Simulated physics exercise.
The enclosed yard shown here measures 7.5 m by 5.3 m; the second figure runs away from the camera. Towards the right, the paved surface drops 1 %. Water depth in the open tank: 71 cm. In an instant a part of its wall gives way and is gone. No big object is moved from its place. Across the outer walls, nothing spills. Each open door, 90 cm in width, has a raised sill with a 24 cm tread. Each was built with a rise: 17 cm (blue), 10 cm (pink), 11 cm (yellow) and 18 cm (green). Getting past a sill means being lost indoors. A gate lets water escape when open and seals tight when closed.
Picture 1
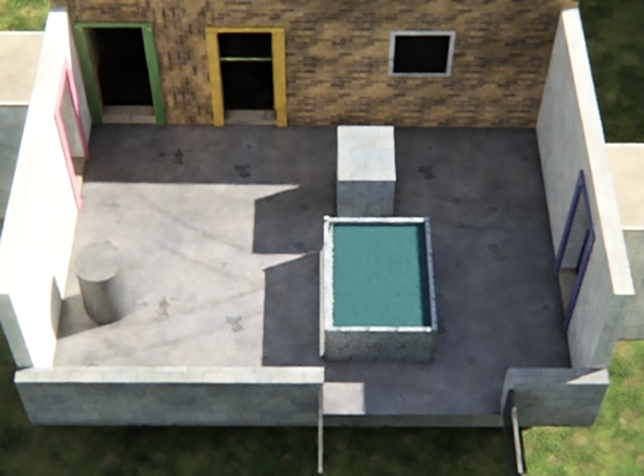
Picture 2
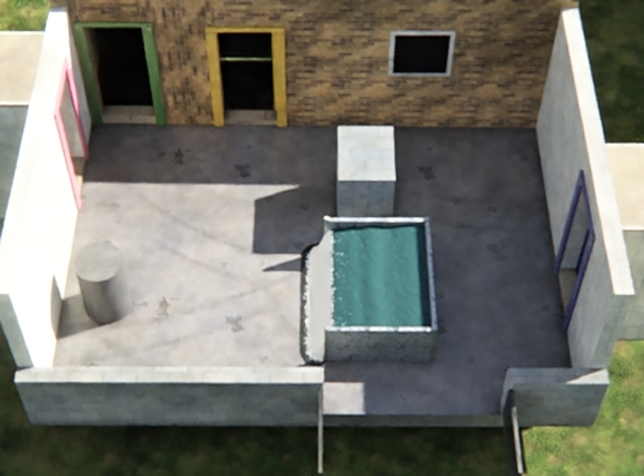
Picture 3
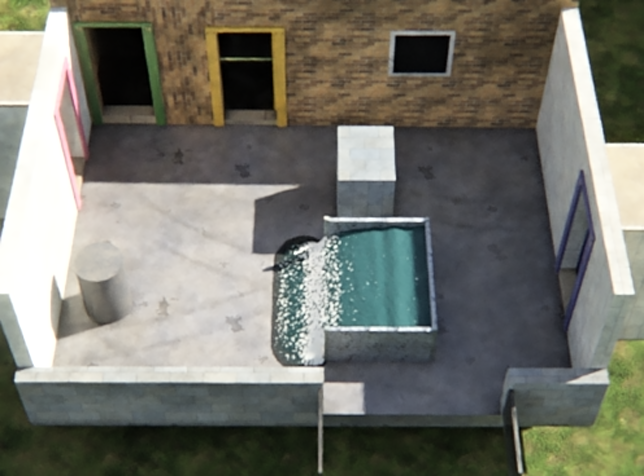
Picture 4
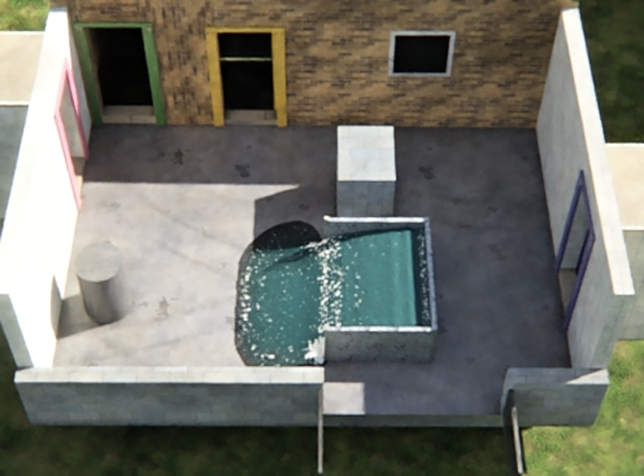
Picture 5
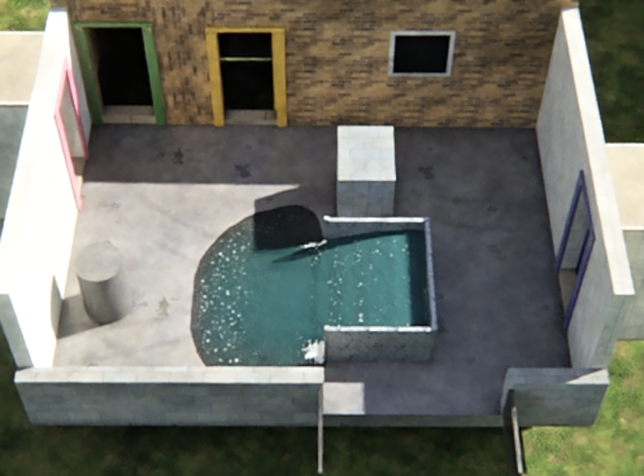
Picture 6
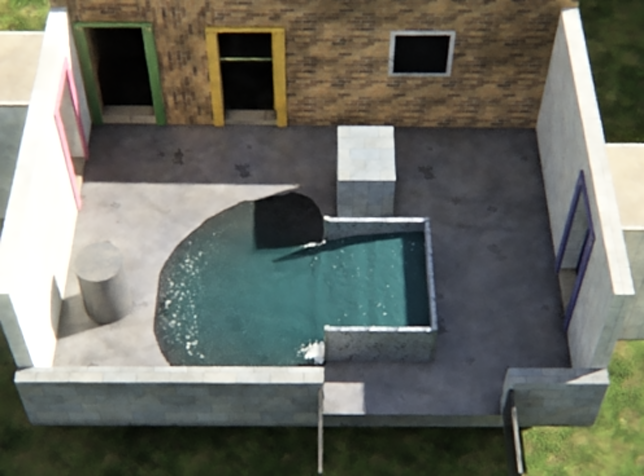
In a walled yard, water bursts from a tank's left side and spreads across the paving.
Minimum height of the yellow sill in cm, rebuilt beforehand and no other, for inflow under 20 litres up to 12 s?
7 cm.
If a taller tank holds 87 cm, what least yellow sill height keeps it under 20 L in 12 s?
Minimum height: Approx. 9.0 cm.
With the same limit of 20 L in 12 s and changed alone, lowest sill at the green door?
Green - roughly 19 cm.
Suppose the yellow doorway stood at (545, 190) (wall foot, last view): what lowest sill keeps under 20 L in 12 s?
8.0 cm.
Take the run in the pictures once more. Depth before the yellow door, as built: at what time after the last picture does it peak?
I'd say near 5.0 seconds.
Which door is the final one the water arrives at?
Last in order comes the blue door.
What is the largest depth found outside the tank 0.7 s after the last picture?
33 cm.
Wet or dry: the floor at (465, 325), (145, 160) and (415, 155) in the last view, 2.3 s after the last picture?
In order: Untouched, soaked, untouched.
Then, 0.7 s after the last picture water covers 40 % of the floor, deepest (33 cm) near (135, 302); it has not reached the yellow door.
Then, 2.3 s after the last picture water covers 50 % of the floor, deepest (37 cm) near (60, 322); 2 cm at the yellow door, 0 litres in over its 11 cm sill.
Then, 11.3 s after the last picture water covers 95 % of the floor, deepest (12 cm) near (565, 368); 5 cm at the yellow door, 3 litres in over its 11 cm sill.
At the yellow door as built, the water peaked near 13 cm, 4.9 s after the last picture.
With a sill of 6.5 cm, 27 litres would have come in within the 12 s; with 9 cm, 9 litres. So under 20 litres takes about 7 cm.
